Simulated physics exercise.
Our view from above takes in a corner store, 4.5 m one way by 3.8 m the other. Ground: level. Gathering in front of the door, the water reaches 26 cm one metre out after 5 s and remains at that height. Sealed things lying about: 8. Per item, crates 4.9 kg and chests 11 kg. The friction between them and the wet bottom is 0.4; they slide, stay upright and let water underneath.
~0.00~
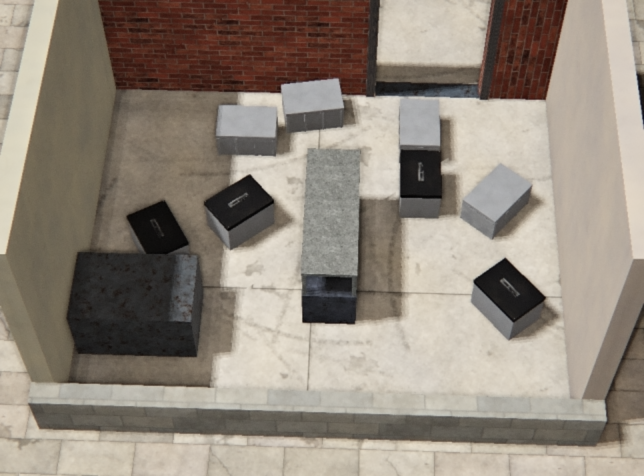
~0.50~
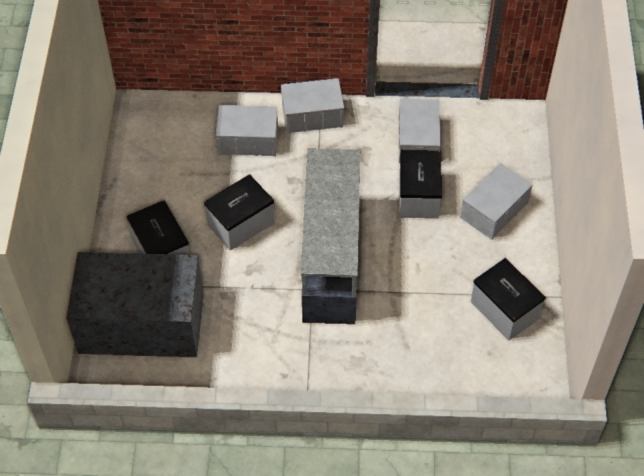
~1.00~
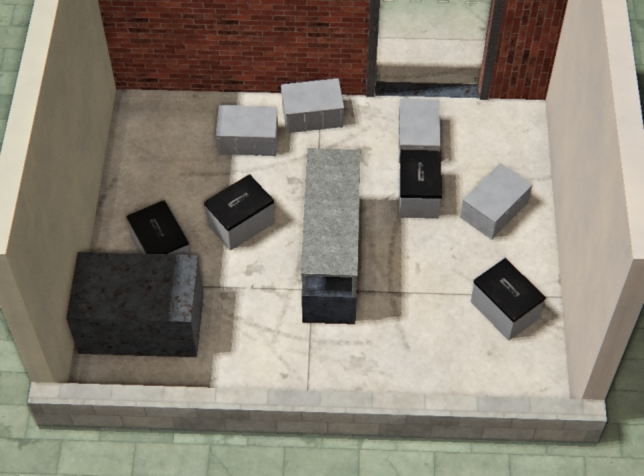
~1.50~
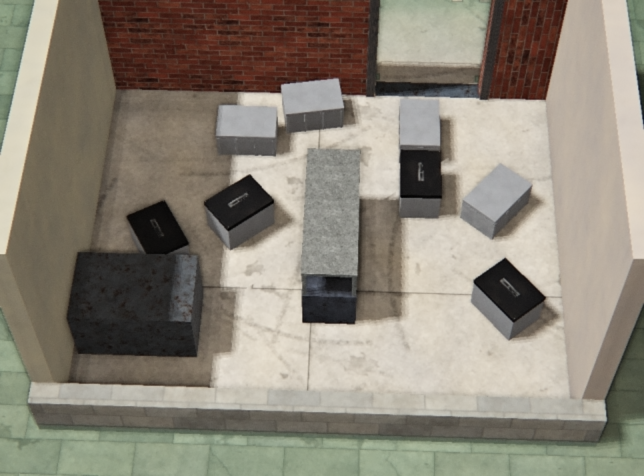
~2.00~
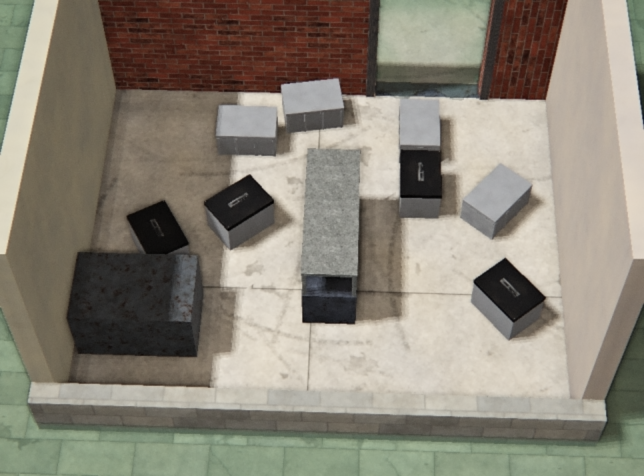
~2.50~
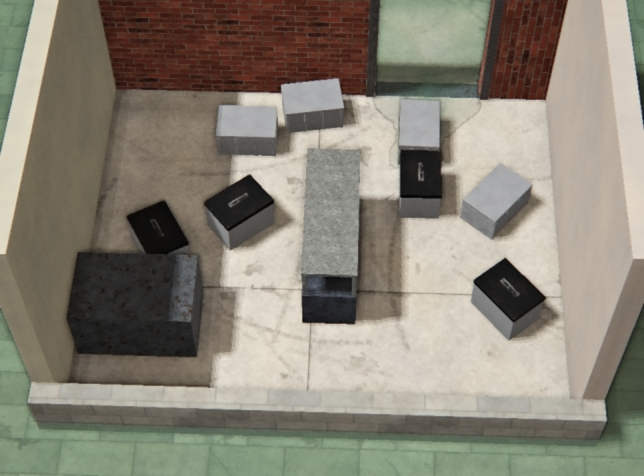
Greenish water spreads over the paving outside a walled room seen from above, deepening in colour around the low front wall and beyond the doorway at the back. It then seeps through the doorway in a thin patch onto the pale floor, while the scattered grey and black boxes stay still.
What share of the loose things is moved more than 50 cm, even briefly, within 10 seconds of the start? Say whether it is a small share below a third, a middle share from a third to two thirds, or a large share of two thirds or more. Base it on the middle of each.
A middle share, from a third to two thirds.
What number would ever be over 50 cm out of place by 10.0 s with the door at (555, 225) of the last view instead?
You'd get 5 in that case.
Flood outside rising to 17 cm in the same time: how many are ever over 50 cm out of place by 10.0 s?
The answer would then be 4.
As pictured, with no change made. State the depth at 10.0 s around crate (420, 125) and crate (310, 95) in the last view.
15 and 3 cm.
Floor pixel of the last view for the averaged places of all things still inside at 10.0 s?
(303, 258).
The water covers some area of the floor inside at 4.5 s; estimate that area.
Around 5.5 m2 of it.
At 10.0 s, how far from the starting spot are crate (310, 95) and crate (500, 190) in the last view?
10 cm and 150 cm respectively.
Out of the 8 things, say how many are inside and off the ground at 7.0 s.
Total: 4.
After 3.5 s 0 of 8 are over 50 cm from their spots; 1 afloat.
After 4.5 s 1 of 8 are over 50 cm from their spots; 1 afloat.
After 7.0 s 4 of 8 are over 50 cm from their spots; 4 afloat.
After 10.0 s 4 of 8 are over 50 cm from their spots, and 4 have been at some point; 8 afloat.
